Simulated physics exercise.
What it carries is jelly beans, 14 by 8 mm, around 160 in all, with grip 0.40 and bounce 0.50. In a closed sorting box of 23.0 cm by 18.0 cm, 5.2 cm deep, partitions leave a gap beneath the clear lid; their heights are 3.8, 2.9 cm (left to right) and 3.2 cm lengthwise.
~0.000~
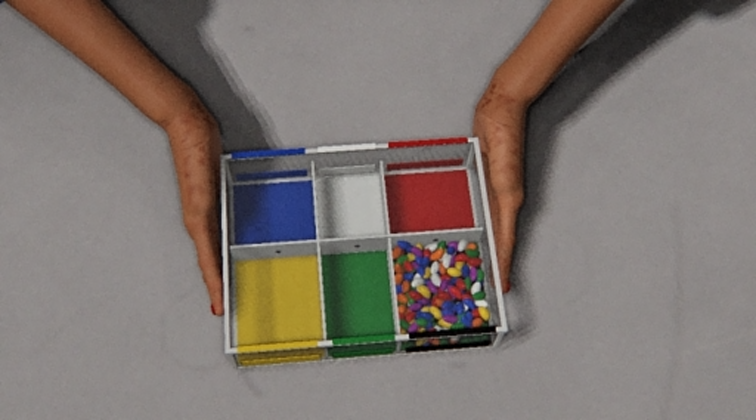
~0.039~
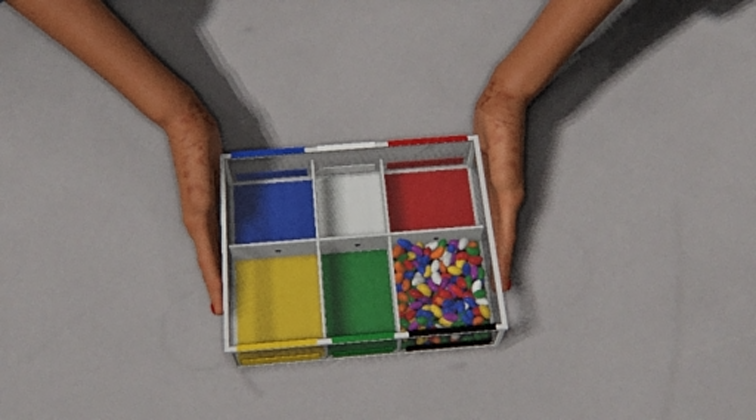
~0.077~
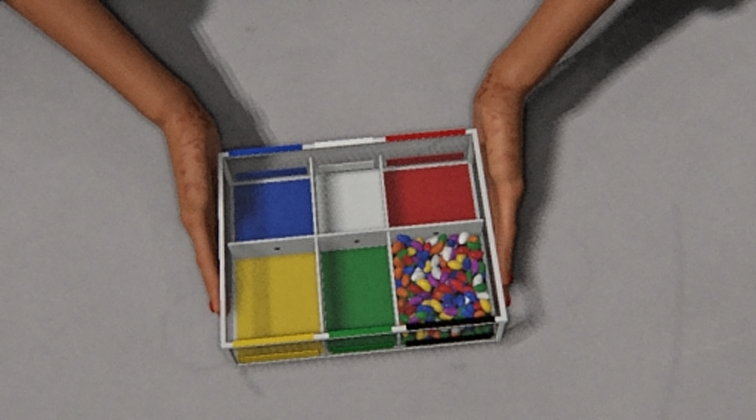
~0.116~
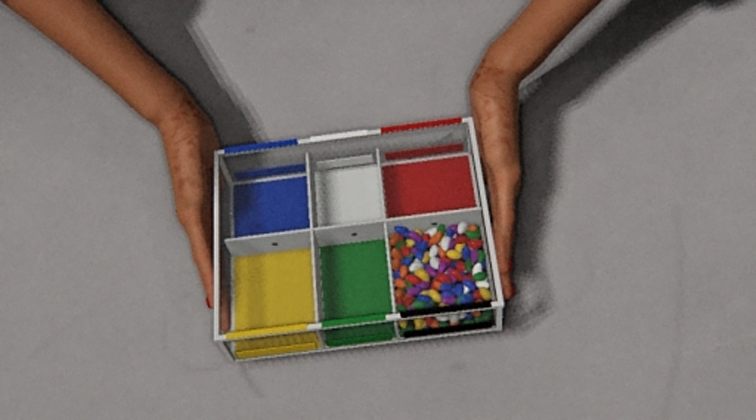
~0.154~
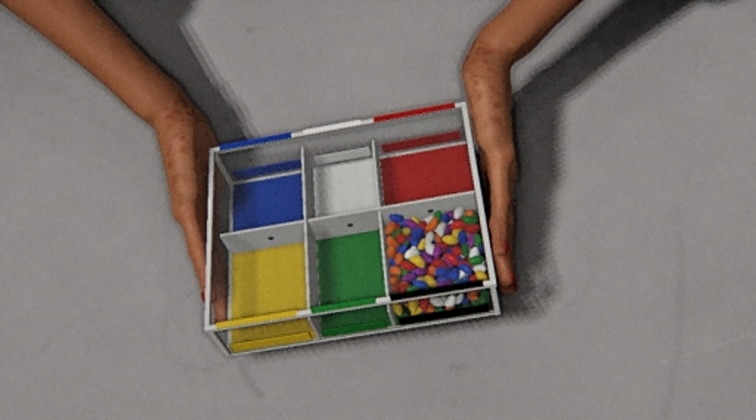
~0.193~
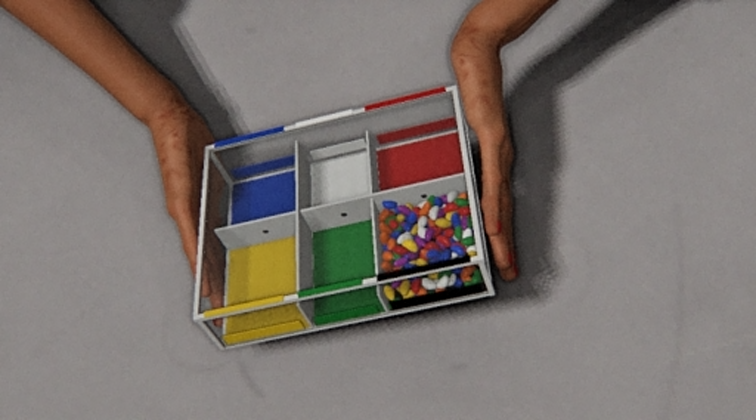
On a plain grey surface seen from above, two bare hands reach down from the top and hold a clear-lidded box by its left and right sides. Its six compartments are blue, white and red along the back, yellow and green in front, with multicoloured jelly beans filling the front right one. The hands slowly, then more quickly, tilt the box, its right side rising, while the beans stay heaped in their compartment.
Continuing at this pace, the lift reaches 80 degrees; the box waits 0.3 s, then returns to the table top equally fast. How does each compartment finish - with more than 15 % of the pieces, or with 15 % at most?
Red: At most 15 %, blue: More than 15 %, green: At most 15 %, yellow: At most 15 %, white: More than 15 %, black: More than 15 %.
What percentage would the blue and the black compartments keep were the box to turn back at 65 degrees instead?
Shares: Blue 10, black 50, in per cent.
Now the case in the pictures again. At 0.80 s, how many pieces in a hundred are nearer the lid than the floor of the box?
Roughly 50 percent of the pieces.
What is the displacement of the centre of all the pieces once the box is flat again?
About 11.5 cm.
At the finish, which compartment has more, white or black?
The larger amount is in the white one.
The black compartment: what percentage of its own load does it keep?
20 %.
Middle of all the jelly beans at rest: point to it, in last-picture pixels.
Once everything settles, the centre is around (341, 212).
After 0.80 s, tilt 80 degrees; red 5 %, blue 10 %, green 10 %, white 25 %, black 50 %.
After 1.20 s, tilt 45 degrees; blue 20 %, green 10 %, white 50 %, black 20 %.
After 1.69 s, tilt 0 degrees; blue 20 %, green 10 %, white 45 %, black 20 %.
By 2.3 s all is still; red 0 %, blue 20 %, green 10 %, yellow 0 %, white 45 %, black 20 %.
